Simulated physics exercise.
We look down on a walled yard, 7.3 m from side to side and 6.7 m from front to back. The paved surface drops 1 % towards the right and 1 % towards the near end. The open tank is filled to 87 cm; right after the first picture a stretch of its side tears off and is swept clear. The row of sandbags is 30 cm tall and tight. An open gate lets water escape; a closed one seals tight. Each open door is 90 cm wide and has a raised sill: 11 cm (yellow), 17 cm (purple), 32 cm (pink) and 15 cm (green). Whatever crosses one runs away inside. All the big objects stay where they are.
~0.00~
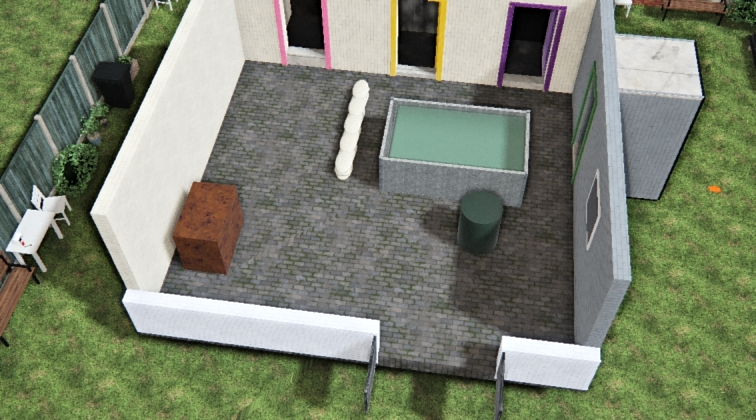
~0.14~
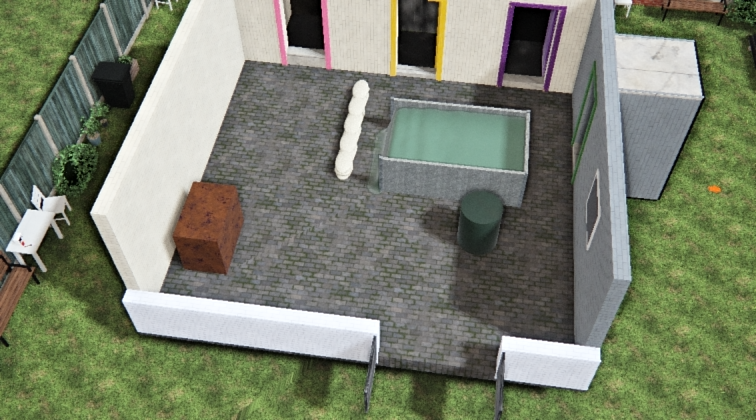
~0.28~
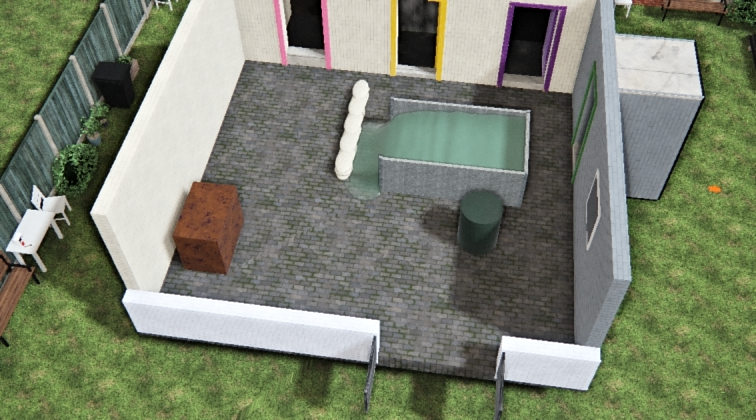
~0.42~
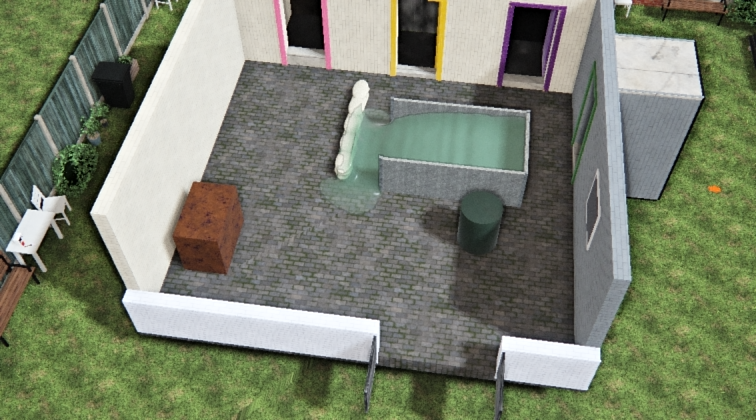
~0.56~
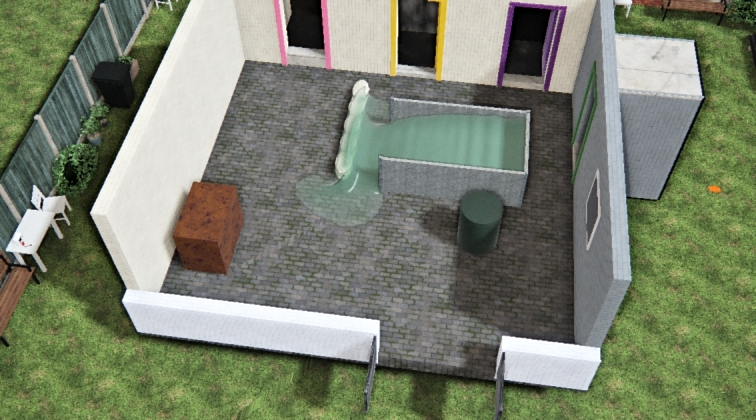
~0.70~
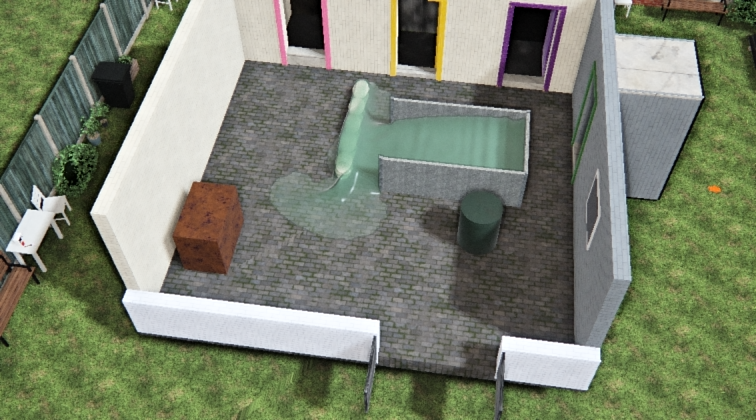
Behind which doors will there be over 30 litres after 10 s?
The water let in: At the yellow door it goes over the limit; at the purple door it stays under the limit; at the pink door it does not reach the limit; at the green door it stays under the limit.
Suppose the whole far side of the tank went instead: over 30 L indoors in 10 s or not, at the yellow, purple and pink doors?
Then: Yellow past it, purple over, pink below.
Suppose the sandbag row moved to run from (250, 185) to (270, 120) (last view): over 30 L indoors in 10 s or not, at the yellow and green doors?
Then: Yellow not over, green under.
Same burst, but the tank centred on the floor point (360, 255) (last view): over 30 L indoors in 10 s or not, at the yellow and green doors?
Against that limit: Yellow below, green under.
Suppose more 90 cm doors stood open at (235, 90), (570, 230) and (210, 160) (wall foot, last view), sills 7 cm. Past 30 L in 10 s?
In turn: Over, under, above.
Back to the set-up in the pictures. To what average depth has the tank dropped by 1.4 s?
Roughly 50 cm on average.
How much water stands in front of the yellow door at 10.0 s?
Some 6.0 cm.
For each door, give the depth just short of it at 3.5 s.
Depths in cm: Yellow 20, purple 4, pink 3, green 5.
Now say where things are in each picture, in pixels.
In the first picture, the open tank at (456, 137) is whole and still, 87 cm deep.
In the second picture, the front is at (379, 193), 0.9 m from the gap at (388, 151); 0.3 m2 of floor is under water; 87 cm left at the back of the open tank.
In the third picture, water pours out at (388, 152) and has run 1.1 m, to (360, 196); typically 14 cm deep outside, 87 cm at the open tank's back.
In the fourth picture, the front is at (336, 203), 1.5 m from the gap at (388, 153); 2.1 m2 of floor is under water; 87 cm left at the back of the open tank.
In the fifth picture, the front is at (301, 196), 2.0 m from the gap at (388, 153); 3.2 m2 of floor is under water; 85 cm left at the back of the open tank.
In the sixth picture, the front is at (275, 201), 2.5 m from the gap at (388, 153); 4.2 m2 of floor is under water; 77 cm left at the back of the open tank.
After 1.4 s water covers 35 % of the floor and is deepest (57 cm) near (360, 163); yellow door 19 cm at the sill, 4 L in, purple door not reached, pink door not reached, green door not reached.
After 2.2 s water covers 55 % of the floor and is deepest (46 cm) near (360, 163); yellow door 26 cm at the sill, 50 L in, purple door 3 cm at the sill, 0 L in, pink door 12 cm at the sill, 0 L in, green door not reached.
After 3.5 s water covers 65 % of the floor and is deepest (30 cm) near (163, 314); yellow door 20 cm at the sill, 138 L in, purple door 4 cm at the sill, 0 L in, pink door 3 cm at the sill, 0 L in, green door 5 cm at the sill, 0 L in.
After 6.0 s water covers 85 % of the floor and is deepest (16 cm) near (377, 172); yellow door 9 cm at the sill, 169 L in, purple door 3 cm at the sill, 0 L in, pink door 5 cm at the sill, 0 L in, green door 8 cm at the sill, 0 L in.
After 10.0 s water covers 90 % of the floor and is deepest (16 cm) near (567, 368); yellow door 6 cm at the sill, 169 L in, purple door 5 cm at the sill, 0 L in, pink door 4 cm at the sill, 0 L in, green door 7 cm at the sill, 0 L in.
